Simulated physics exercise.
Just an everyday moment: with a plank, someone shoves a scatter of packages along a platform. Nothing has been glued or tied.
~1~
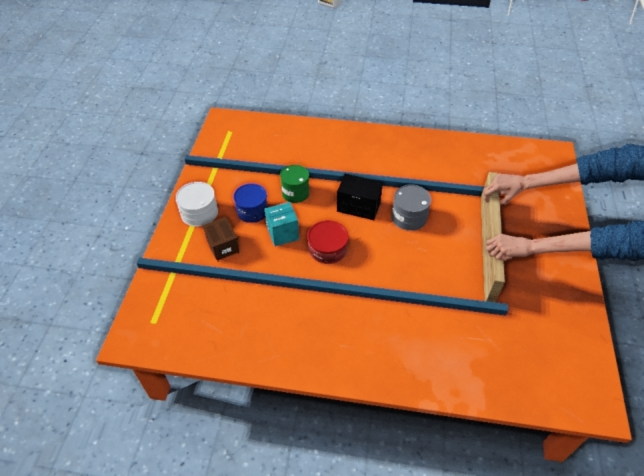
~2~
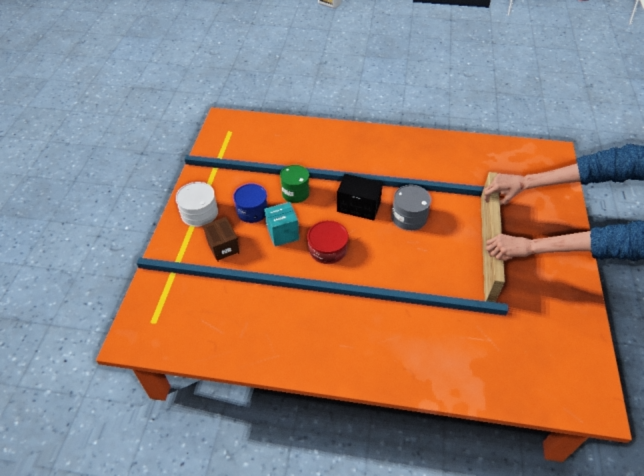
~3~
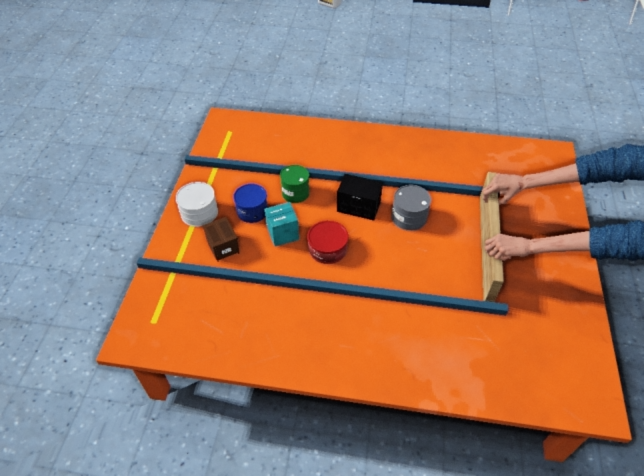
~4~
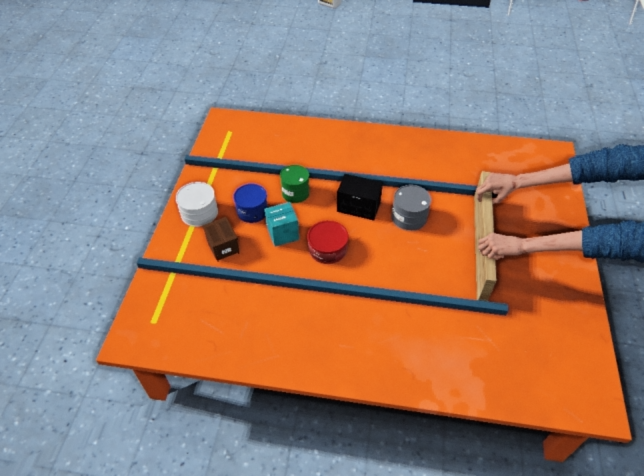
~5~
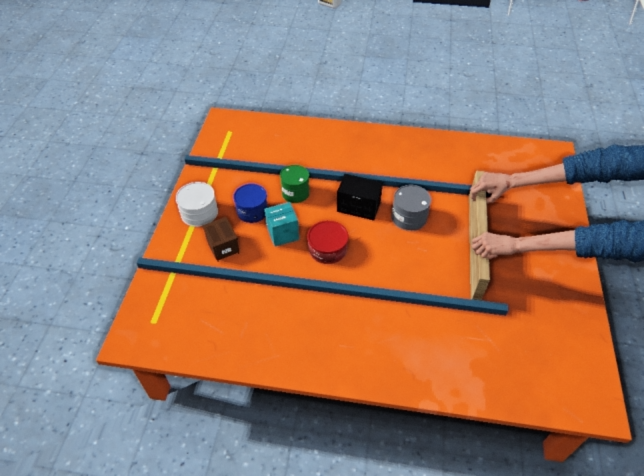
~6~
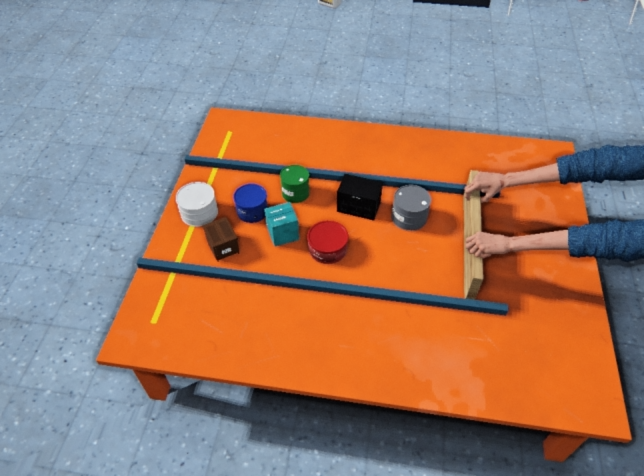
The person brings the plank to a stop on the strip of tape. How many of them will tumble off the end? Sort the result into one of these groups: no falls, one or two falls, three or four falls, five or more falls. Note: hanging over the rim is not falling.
Five or more falls.
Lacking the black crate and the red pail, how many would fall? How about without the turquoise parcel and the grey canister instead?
You'd count 2 the first time and 3 the second time.
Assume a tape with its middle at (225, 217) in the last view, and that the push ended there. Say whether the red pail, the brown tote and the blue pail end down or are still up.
The red pail remains in place; as for the brown tote, it remains in place; and the blue pail remains in place.
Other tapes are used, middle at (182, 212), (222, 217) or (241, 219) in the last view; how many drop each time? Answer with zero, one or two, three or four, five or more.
Result per tape, in order - at least five / one to two / one or two.
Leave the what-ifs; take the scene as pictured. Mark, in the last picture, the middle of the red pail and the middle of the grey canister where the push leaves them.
About (168, 227), and about (187, 182).
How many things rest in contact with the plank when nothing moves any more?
In total, 2.
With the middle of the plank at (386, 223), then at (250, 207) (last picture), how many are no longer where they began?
At the first point the count is 2, at the second it's 8.
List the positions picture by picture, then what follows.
In the first picture, white canister (197, 204); brown tote (222, 239); blue pail (251, 203); plank (492, 235); tape (197, 214).
In the second picture, brown tote (222, 239); black crate (359, 197).
In the third picture, blue pail (251, 204); grey canister (411, 208).
In the fourth picture, white canister (197, 204); turquoise parcel (282, 225).
In the fifth picture, brown tote (222, 239); green canister (295, 184).
In the sixth picture, white canister (197, 204); brown tote (222, 239); blue pail (251, 204); plank (472, 233); tape (197, 214).
A little later, none off yet; white canister at rest near (197, 204); brown tote at rest near (222, 239); blue pail at rest near (251, 204).
When it is over, the number that fall off is five or more; down, black crate, green canister, turquoise parcel, blue pail, brown tote and white canister.
